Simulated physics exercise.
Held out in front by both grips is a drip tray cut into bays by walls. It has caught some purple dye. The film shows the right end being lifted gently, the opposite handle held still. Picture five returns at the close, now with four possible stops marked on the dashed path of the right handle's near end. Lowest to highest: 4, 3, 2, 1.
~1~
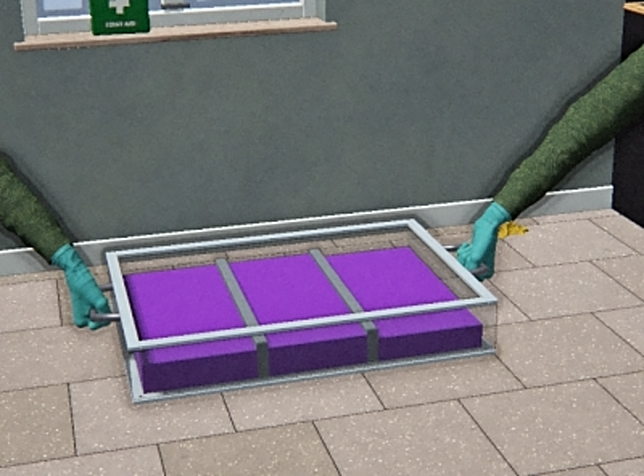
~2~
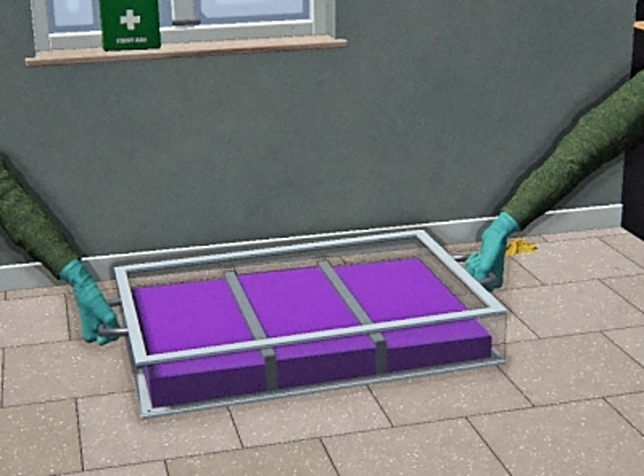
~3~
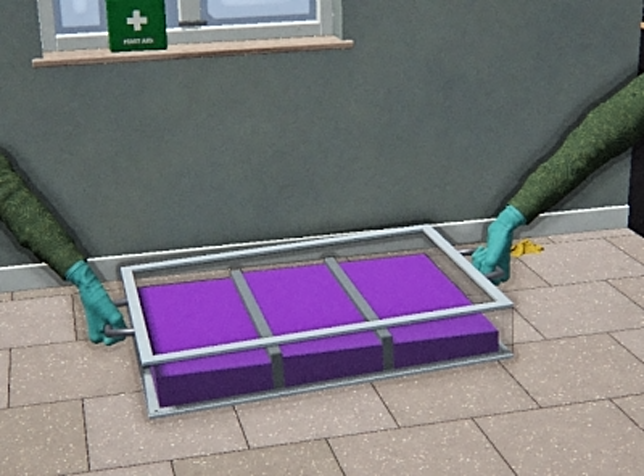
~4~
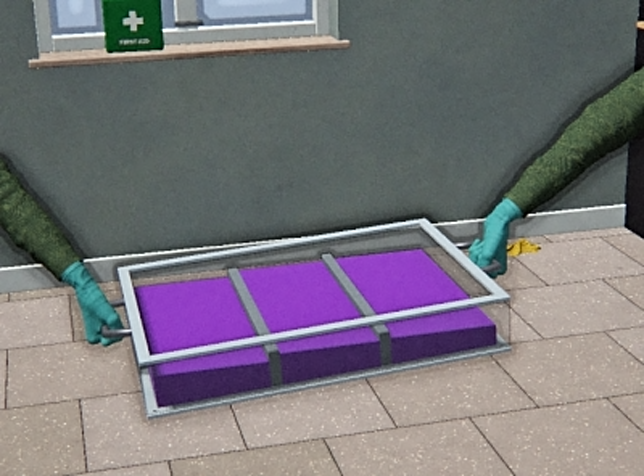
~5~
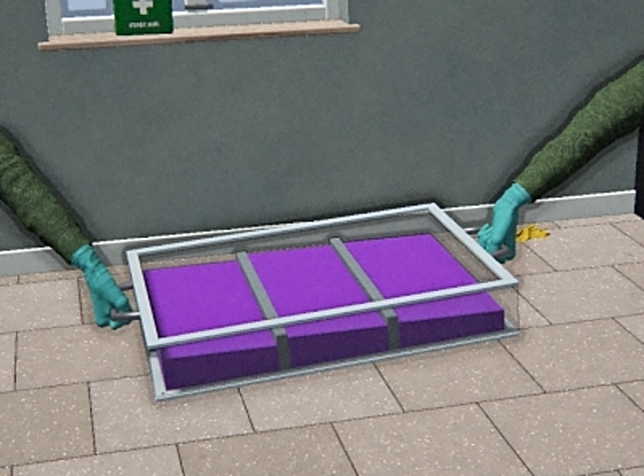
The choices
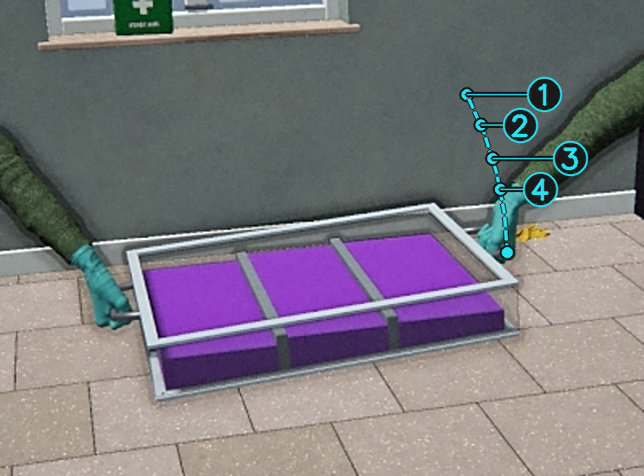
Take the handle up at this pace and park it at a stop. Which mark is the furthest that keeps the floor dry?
The answer is stop 4.
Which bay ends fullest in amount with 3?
The left bay.
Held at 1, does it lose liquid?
Yes, it does.
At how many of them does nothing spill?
One of the four.
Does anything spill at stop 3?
Yes, that goes wrong.
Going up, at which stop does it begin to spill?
Here it is stop 3.
In cyan, 1 at (466, 94); 2 at (480, 125); 3 at (492, 158); 4 at (500, 189).
With 1, about 43 % goes over the rim.
With 2, about 29 % goes over the rim.
With 3, about 11 % goes over the rim.
With 4, nothing spills; the left bay holds the most.
